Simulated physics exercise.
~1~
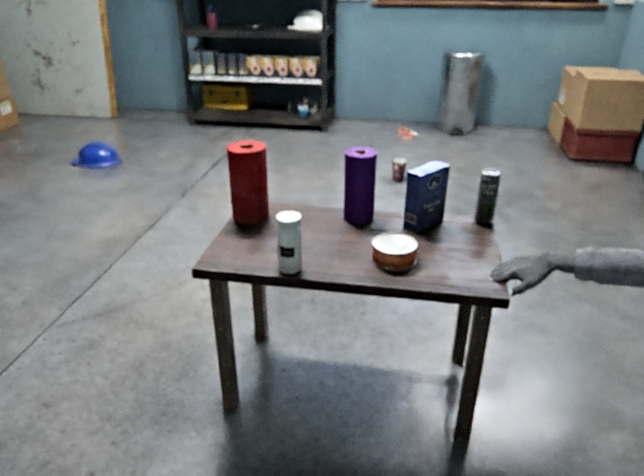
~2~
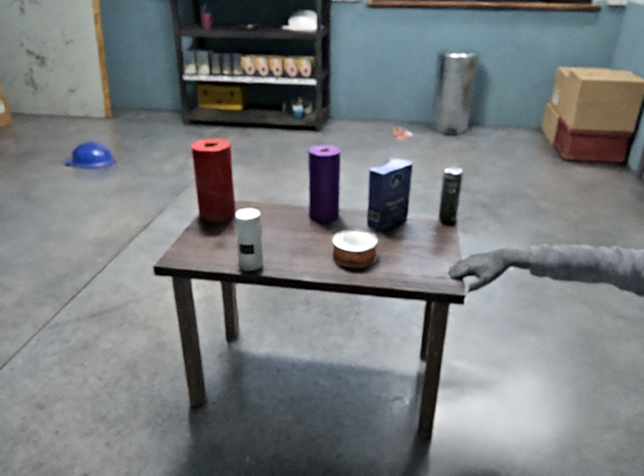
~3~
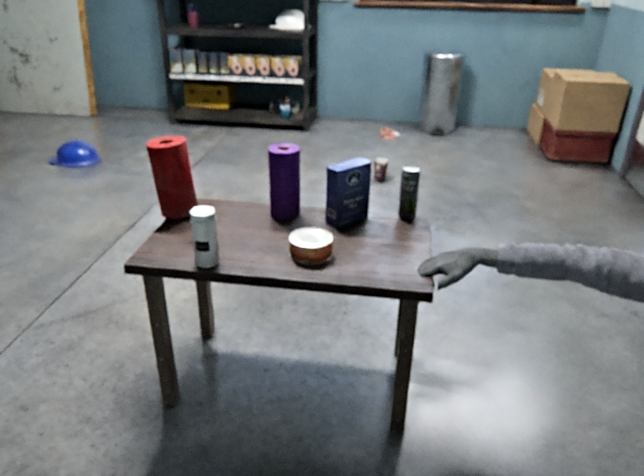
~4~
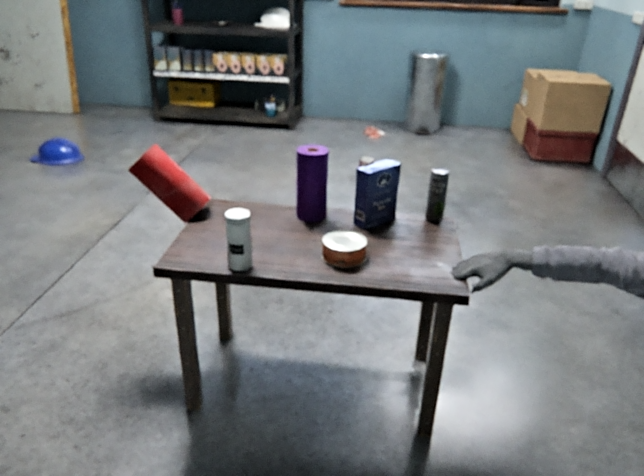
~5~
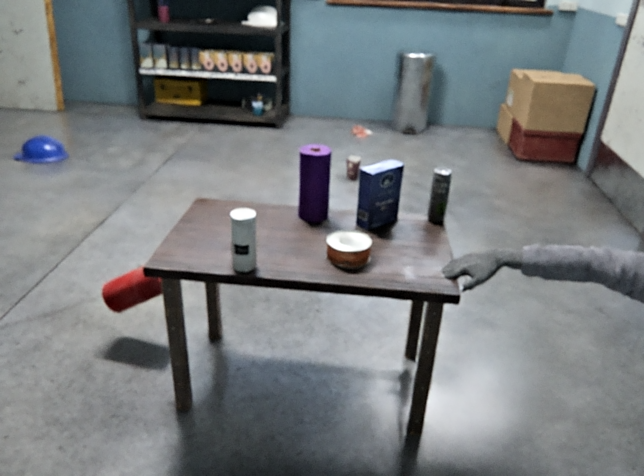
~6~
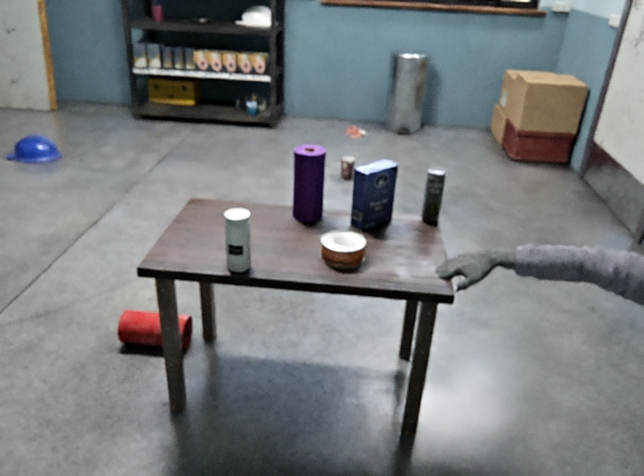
At first, a gray hand grips the right edge of a dark wooden side table holding a red roll, a purple roll, a blue packet, a white jar, an orange tub and a slim gray can. The table slides left with everything on it, and the red roll begins to tilt. Then the table shifts back to the right, and the red roll leans far over at the left edge. It drops off the side, tumbling toward the floor. It ends up lying on its side beneath the table's left end, while the other items remain upright on top.
